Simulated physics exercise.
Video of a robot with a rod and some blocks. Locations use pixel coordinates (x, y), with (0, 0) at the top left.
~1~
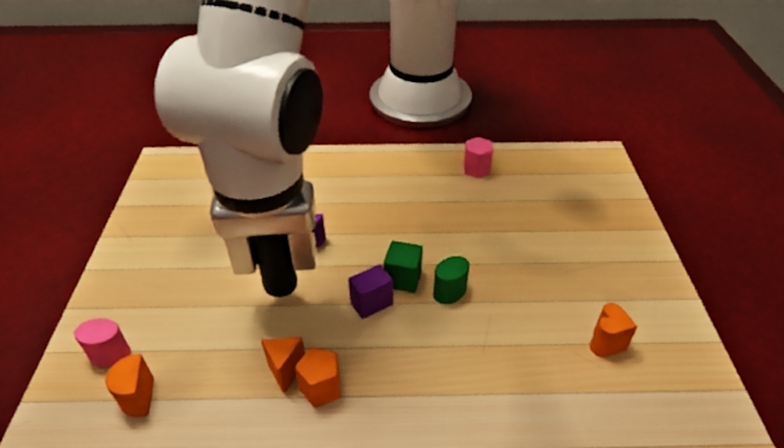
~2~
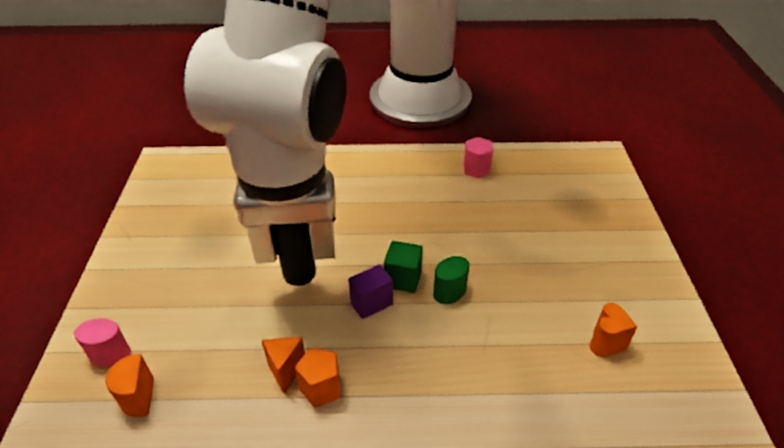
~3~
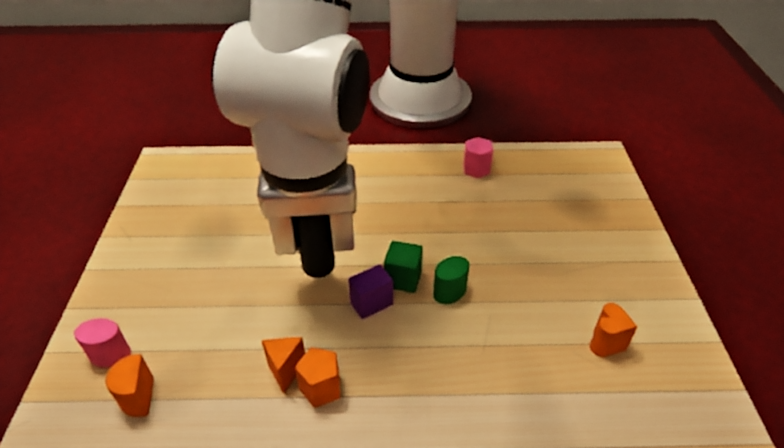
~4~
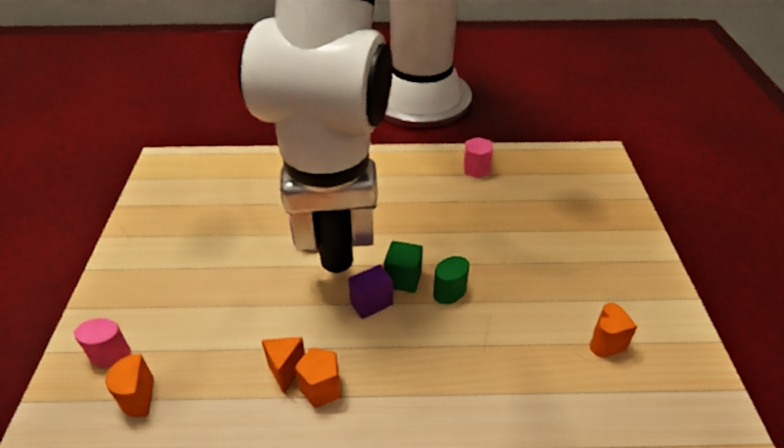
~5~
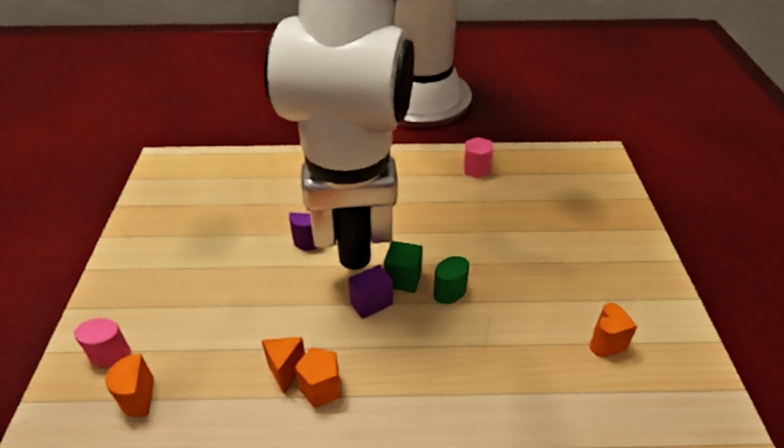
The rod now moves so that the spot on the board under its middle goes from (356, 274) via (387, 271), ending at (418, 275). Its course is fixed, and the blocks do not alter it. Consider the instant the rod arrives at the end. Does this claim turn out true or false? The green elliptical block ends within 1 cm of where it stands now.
False - the claim does not hold.
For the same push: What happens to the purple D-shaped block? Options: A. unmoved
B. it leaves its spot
Letter A.
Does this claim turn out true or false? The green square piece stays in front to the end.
The statement is correct.
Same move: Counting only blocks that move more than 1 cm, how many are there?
Two of them.
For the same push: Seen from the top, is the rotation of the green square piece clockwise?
Final answer: Yes.
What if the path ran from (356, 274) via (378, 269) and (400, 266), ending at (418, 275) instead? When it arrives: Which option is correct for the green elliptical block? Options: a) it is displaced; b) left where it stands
Answer: A.
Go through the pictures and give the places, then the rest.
The first frame shows rod tip (281, 286); block tops, purple D-shaped block hidden; purple rectangle (371, 279); green square piece (404, 254); green elliptical block (452, 267).
The second frame shows rod (300, 275); blocks unchanged.
The third frame shows rod (319, 267); blocks unchanged.
The fourth frame shows rod (337, 262); blocks unchanged.
The fifth frame shows rod (355, 259); purple D-shaped block (305, 218); purple rectangle (371, 279); green square piece (404, 254); green elliptical block (452, 267).
What follows on the original path. Halfway along, rod (387, 256); green square piece (419, 255).
At the end, rod (419, 260); purple D-shaped block in place; purple rectangle in place; green square piece (450, 263), turned 25° clockwise; green elliptical block (478, 276).
